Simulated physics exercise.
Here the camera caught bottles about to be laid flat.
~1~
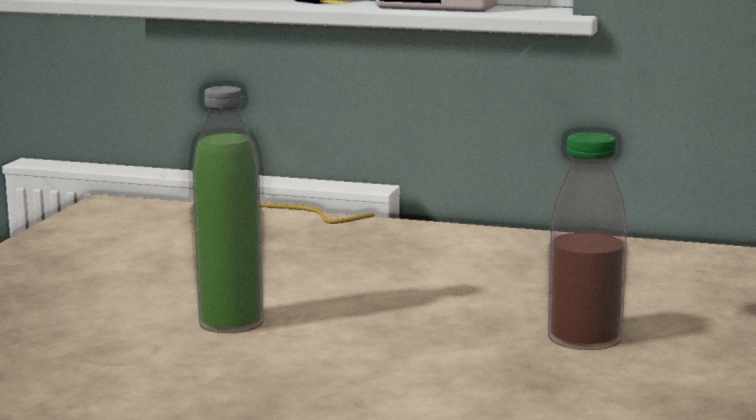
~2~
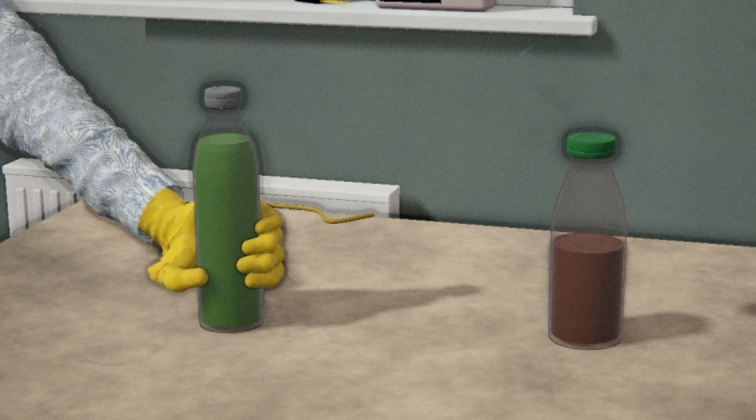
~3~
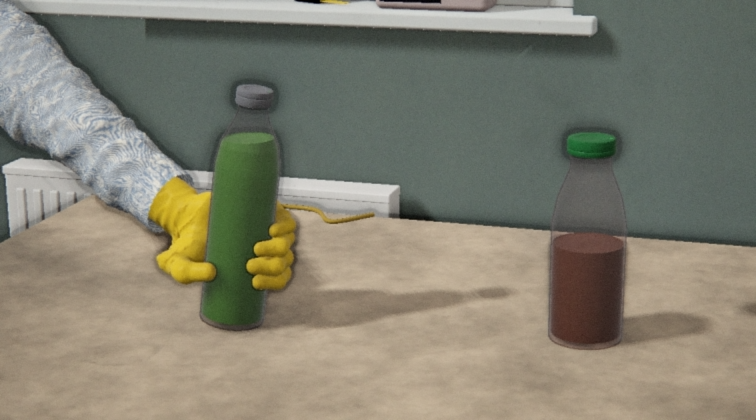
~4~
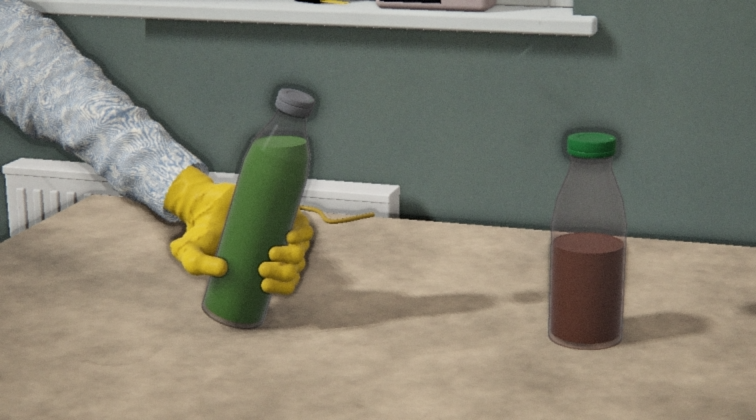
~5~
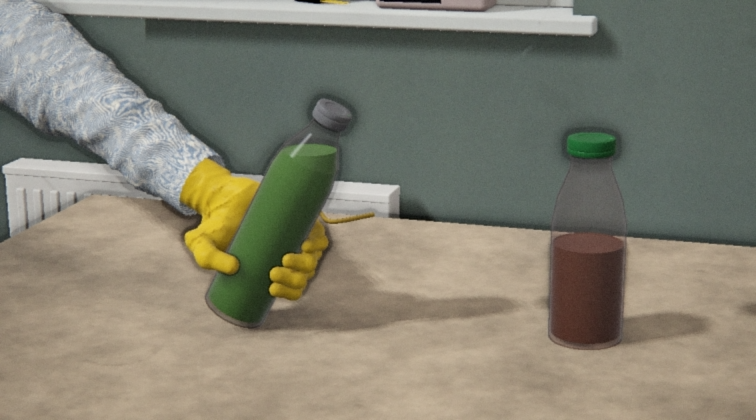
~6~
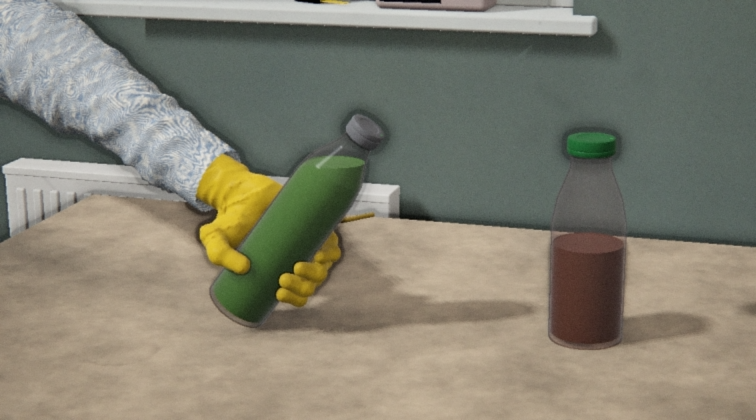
A yellow-gloved hand grasping a capped bottle of green liquid and tilting it rightward on a table, beside a still brown-filled bottle.
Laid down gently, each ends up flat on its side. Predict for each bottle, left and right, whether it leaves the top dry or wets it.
Left - leaves it dry, right - leaves it dry.
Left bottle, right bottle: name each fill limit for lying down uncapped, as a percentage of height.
In turn 22 and 16 per cent.
Shortly, the left bottle is nearly down; left bottle, no leak.
Then, the left bottle lies flat; left bottle, no leak.
At the finish, both lie flat; left bottle, no leak; right bottle, no leak.
